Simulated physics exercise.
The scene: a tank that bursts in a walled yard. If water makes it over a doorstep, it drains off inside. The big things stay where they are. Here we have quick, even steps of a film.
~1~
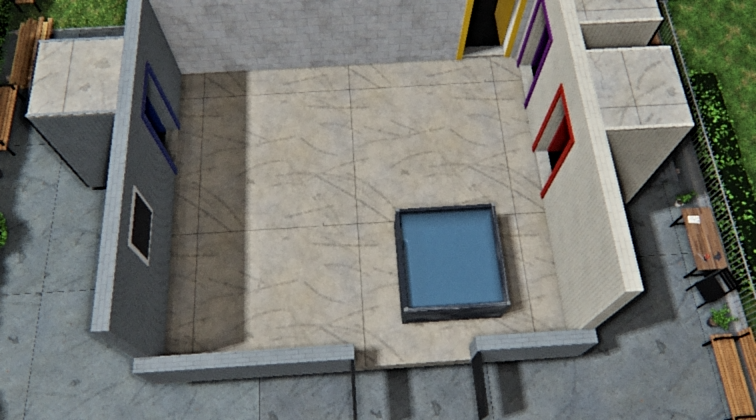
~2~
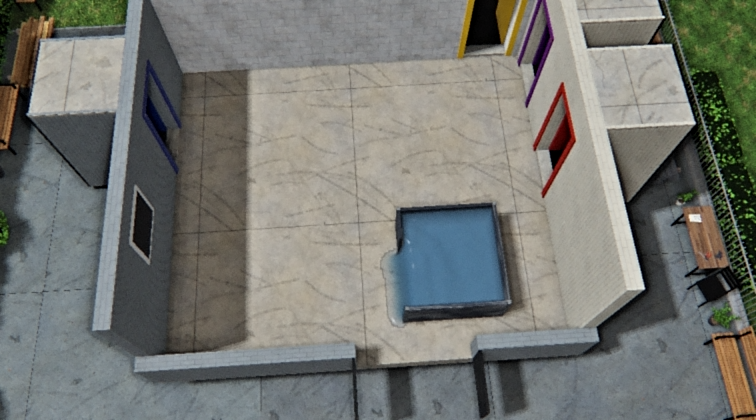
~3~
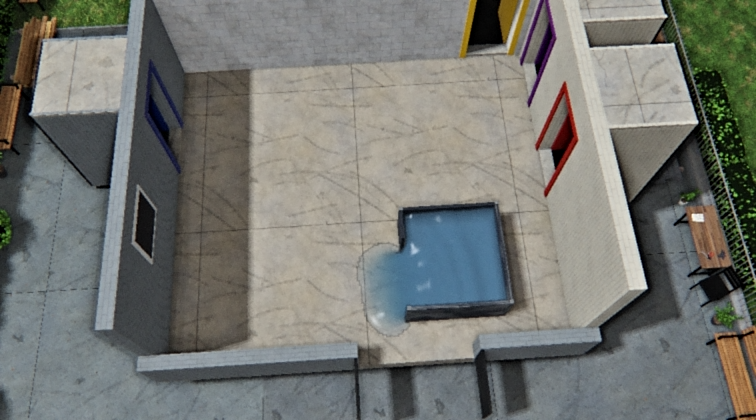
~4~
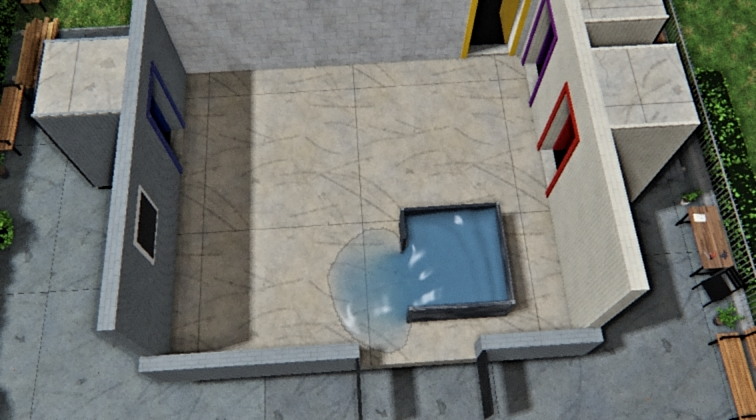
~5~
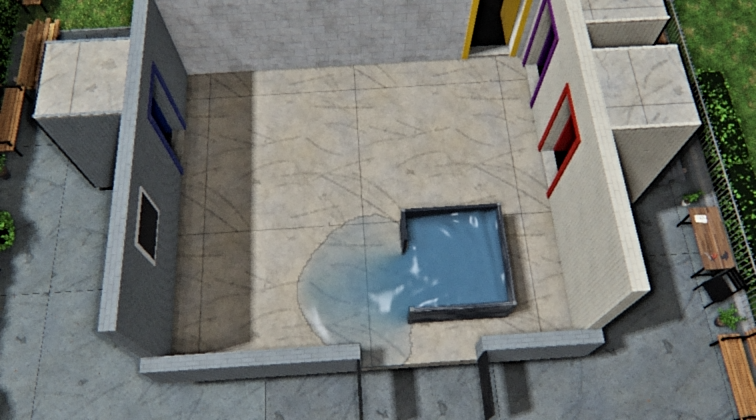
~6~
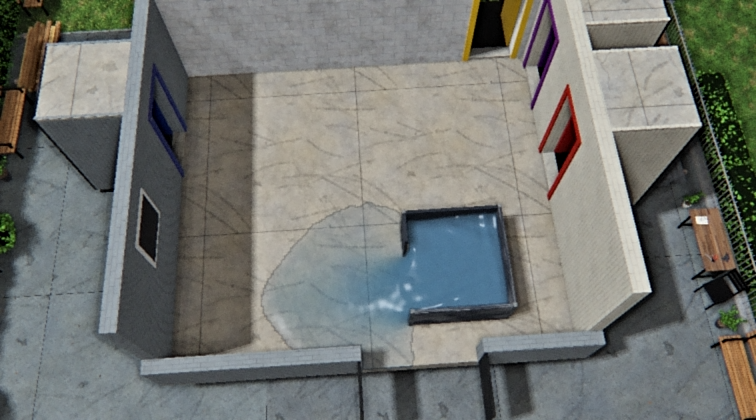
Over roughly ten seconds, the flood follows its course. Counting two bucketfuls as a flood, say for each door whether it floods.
Door by door: Purple door - not flooded; blue door - flooded; yellow door - not flooded; red door - not flooded.
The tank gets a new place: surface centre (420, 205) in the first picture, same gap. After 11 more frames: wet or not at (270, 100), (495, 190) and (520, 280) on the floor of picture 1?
Spared, spared, spared.
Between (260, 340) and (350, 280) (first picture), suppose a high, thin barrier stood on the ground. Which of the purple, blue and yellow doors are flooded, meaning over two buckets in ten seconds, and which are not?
Purple door undershoots; blue door overshoots; yellow door undershoots.
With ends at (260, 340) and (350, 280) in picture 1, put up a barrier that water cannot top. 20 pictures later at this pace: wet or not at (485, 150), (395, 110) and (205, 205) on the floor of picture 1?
Taking the points in turn, they are high and dry, high and dry and inundated.
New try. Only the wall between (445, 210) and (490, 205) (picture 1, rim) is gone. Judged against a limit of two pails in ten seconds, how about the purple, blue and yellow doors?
Result: Purple door tops it, blue door tops it, yellow door tops it.
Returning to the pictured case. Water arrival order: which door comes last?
I'd go with the red one.
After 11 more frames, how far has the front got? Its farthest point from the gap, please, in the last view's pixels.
Look around (184, 173).
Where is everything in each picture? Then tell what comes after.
The first frame shows still water in the tank at (451, 257).
In the second frame, water pours out at (404, 282) and has run to (403, 325).
In the third frame, the front is at (378, 326), out from the gap at (406, 282).
In the fourth frame, water pours out at (408, 283) and has run to (333, 274).
In the fifth frame, the front is at (302, 284), out from the gap at (409, 284).
In the sixth frame, the front is at (269, 310), out from the gap at (410, 285).
A moment on, water covers 30 % of the floor; the purple door not reached, the blue door not reached, the yellow door not reached, the red door not reached.
Next, water covers 30 % of the floor; the purple door not reached, the blue door not reached, the yellow door not reached, the red door not reached.
Then, water covers 35 % of the floor; the purple door not reached, the blue door under two buckets in, the yellow door not reached, the red door not reached.
Later, water covers 55 % of the floor; the purple door not reached, the blue door over two buckets in, the yellow door not reached, the red door not reached.
In the end, water covers 90 % of the floor; the purple door wet at the sill, nothing in, the blue door far over two buckets in, the yellow door wet at the sill, nothing in, the red door wet at the sill, nothing in.
